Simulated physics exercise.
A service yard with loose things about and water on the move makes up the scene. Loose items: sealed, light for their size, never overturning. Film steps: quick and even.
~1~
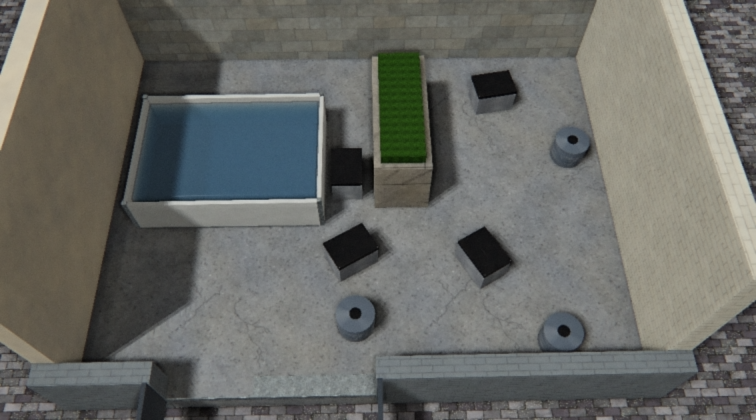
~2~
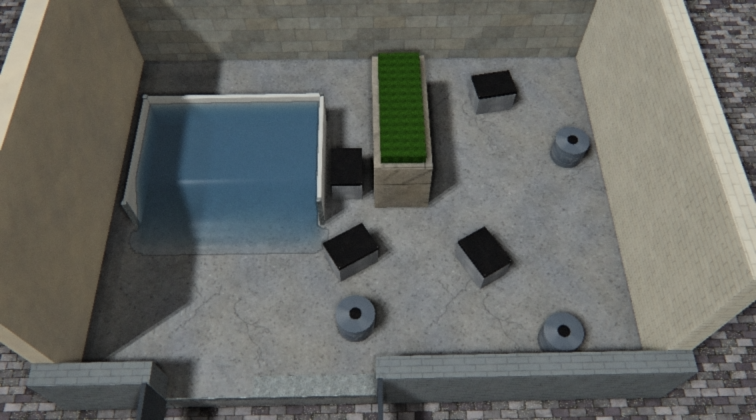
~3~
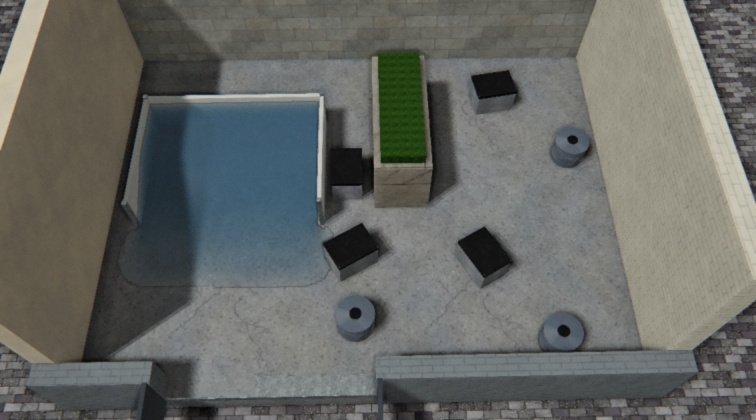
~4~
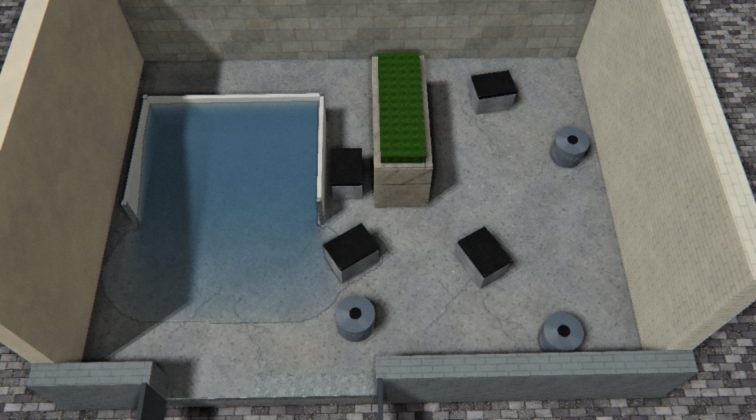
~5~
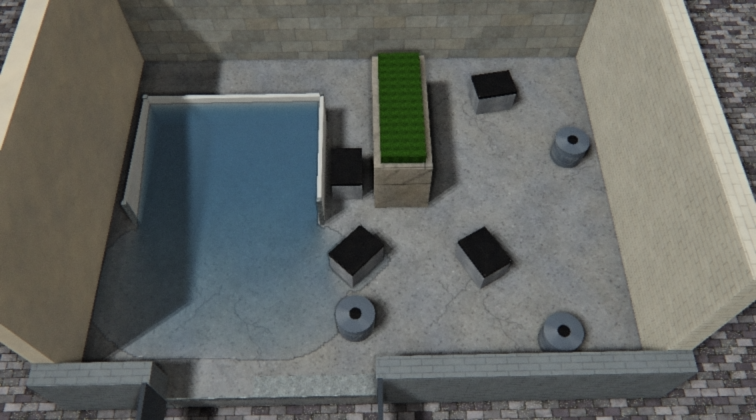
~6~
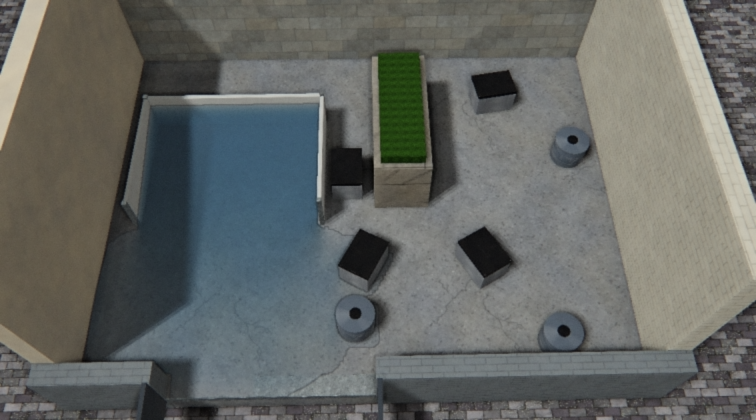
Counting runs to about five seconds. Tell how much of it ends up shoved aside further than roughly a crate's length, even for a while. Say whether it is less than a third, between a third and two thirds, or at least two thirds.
Lower than a third.
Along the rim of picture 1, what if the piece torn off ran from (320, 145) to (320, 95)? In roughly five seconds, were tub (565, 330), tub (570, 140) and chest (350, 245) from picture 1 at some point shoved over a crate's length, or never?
Falls short, falls short, travels that far.
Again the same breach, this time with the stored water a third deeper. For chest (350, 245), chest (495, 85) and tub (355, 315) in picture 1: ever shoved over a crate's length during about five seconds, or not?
Note, listed order: Covered it / didn't cover it / covered it.
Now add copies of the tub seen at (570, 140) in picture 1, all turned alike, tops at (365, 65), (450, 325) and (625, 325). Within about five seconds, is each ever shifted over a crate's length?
Twin one: Barely shifts; twin two: Slides well clear; twin three: Barely shifts.
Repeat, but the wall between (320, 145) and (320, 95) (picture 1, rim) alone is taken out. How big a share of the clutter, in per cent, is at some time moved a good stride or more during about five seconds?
It comes to roughly 60 %.
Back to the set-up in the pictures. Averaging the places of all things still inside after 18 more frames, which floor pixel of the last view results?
In the last view, somewhere about (480, 231).
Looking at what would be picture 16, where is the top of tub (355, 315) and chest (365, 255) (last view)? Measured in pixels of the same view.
Near (417, 344) and (423, 263).
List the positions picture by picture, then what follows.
In the first picture, a chest at (350, 245), on the bottom; a chest at (484, 251) rests on the ground; 0 of 7 have shifted.
In the second picture, a chest at (350, 245), on the bottom; a chest at (484, 251), on the bottom; 0 of 7 have shifted.
In the third picture, a chest at (350, 245), on the bottom; a chest at (484, 251) rests on the ground; 0 of 7 have shifted.
In the fourth picture, a chest at (351, 246), on the bottom; a chest at (484, 251), on the bottom; 0 of 7 have shifted.
In the fifth picture, a chest at (356, 249) rests on the ground, close to its start; a chest at (484, 251), on the bottom; 1 of 7 have shifted.
In the sixth picture, a chest at (363, 253) rests on the ground, close to its start; a chest at (484, 251) rests on the ground; 1 of 7 have shifted.
A moment on, 0 of 7 are well off their spots; 0 afloat.
Next, 2 of 7 are well off their spots; 0 afloat.
Later, 2 of 7 are well off their spots; 0 afloat.
In the end, 2 of 7 are well off their spots, and 2 have been at some point; 0 afloat.
